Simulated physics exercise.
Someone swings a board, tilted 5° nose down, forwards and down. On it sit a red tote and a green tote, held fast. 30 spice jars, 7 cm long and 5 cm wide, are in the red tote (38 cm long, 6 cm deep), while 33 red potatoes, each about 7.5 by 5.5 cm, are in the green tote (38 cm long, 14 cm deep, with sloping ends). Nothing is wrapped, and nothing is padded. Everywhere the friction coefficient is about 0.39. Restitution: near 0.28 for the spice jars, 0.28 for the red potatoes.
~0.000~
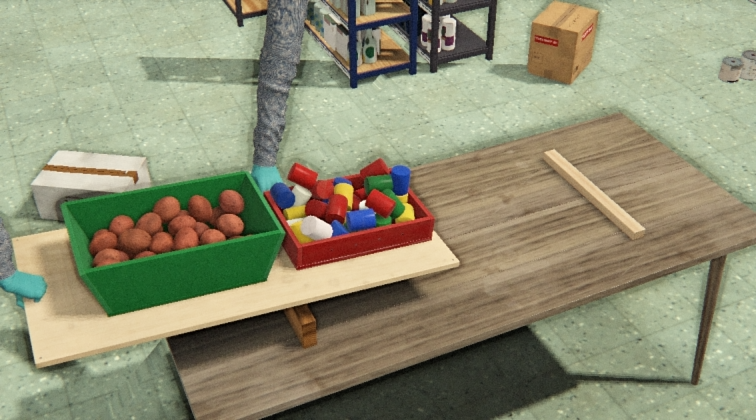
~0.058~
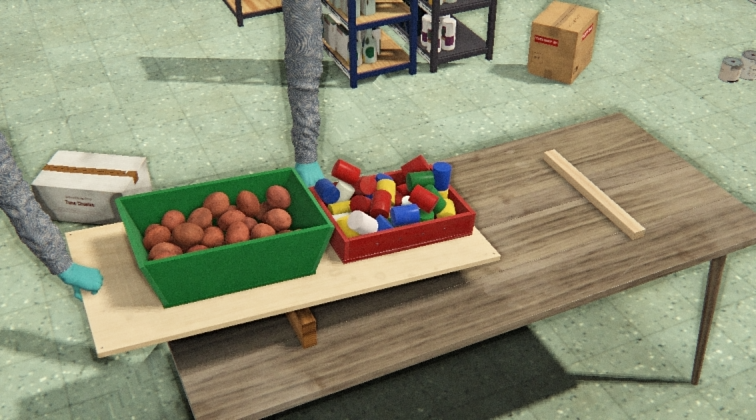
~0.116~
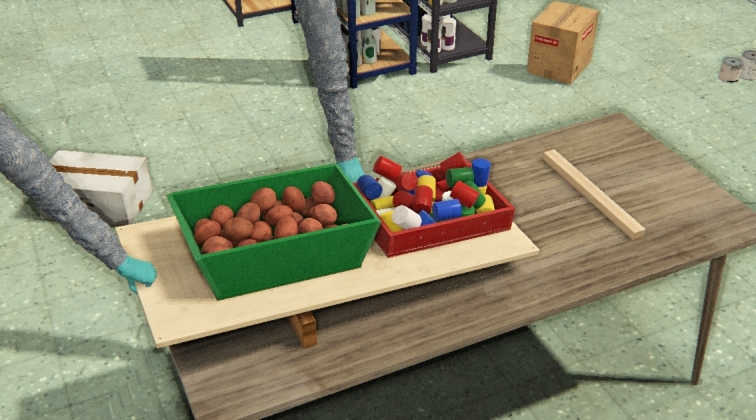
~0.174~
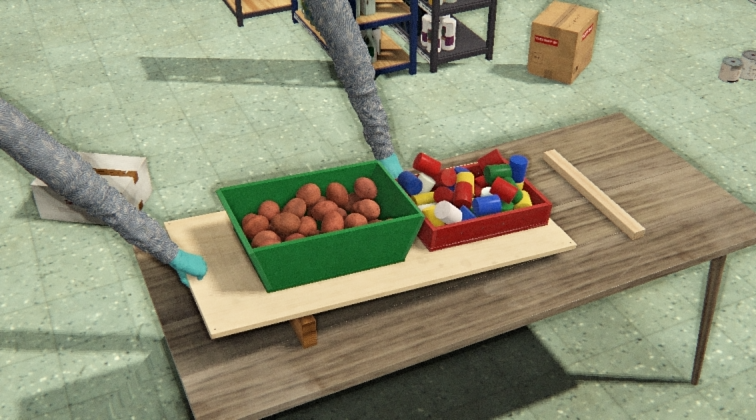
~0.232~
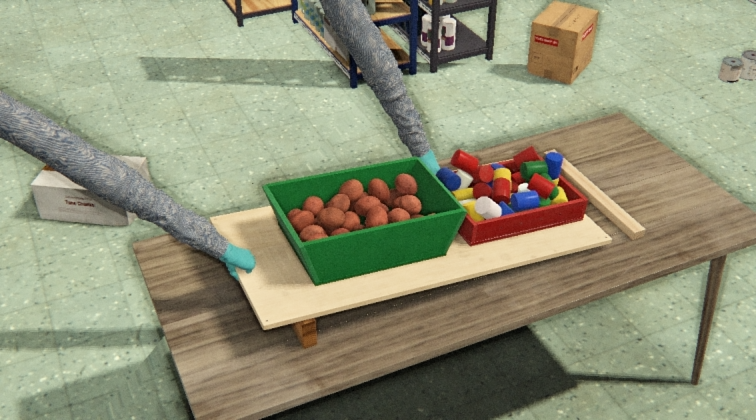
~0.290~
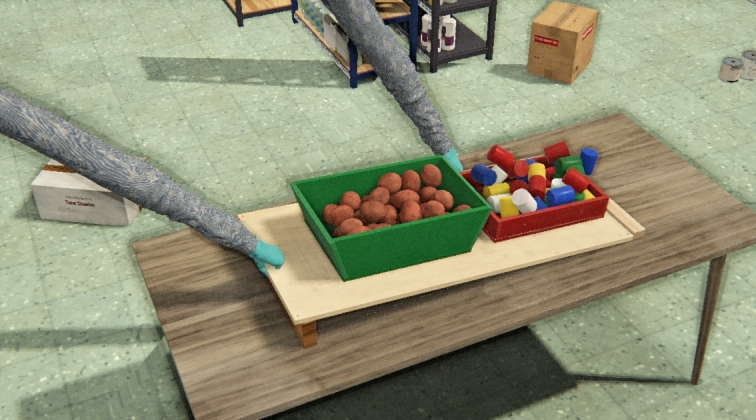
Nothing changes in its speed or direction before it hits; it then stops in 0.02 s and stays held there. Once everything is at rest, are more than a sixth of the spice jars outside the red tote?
Yes - the share that escapes is larger than one in six.
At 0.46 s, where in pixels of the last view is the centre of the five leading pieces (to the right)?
The five leading pieces sit around (648, 160).
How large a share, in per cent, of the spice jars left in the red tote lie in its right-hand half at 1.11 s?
50 per cent or so.
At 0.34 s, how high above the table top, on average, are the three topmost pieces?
I'd say near 22 cm.
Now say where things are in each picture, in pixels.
In the first picture (places track the rim corner closest to us here), red tote (302, 245); green tote (84, 271); 63 cm to go; all still inside.
In the second picture, red tote (349, 239); green tote (144, 264); 49 cm to go.
In the third picture, red tote (394, 234); green tote (200, 257); 36 cm to go.
In the fourth picture, red tote (436, 228); green tote (253, 250); 22 cm to go.
In the fifth picture, red tote (477, 223); green tote (303, 244); 8 cm to go.
In the sixth picture, red tote (501, 220); green tote (333, 240); landed; 1 out, the lowest jar at (587, 162).
After 0.34 s, the red tote is down by 5 of 30 and the green tote has all 33.
After 0.46 s, the red tote is down by 8 of 30 and the green tote has all 33.
After 0.68 s, the red tote is down by 8 of 30 and the green tote has all 33.
Outcome (at 1.11 s), the red tote is down by 9 of 30 and the green tote has all 33. Asked share, 9 of 30, 30 per cent.
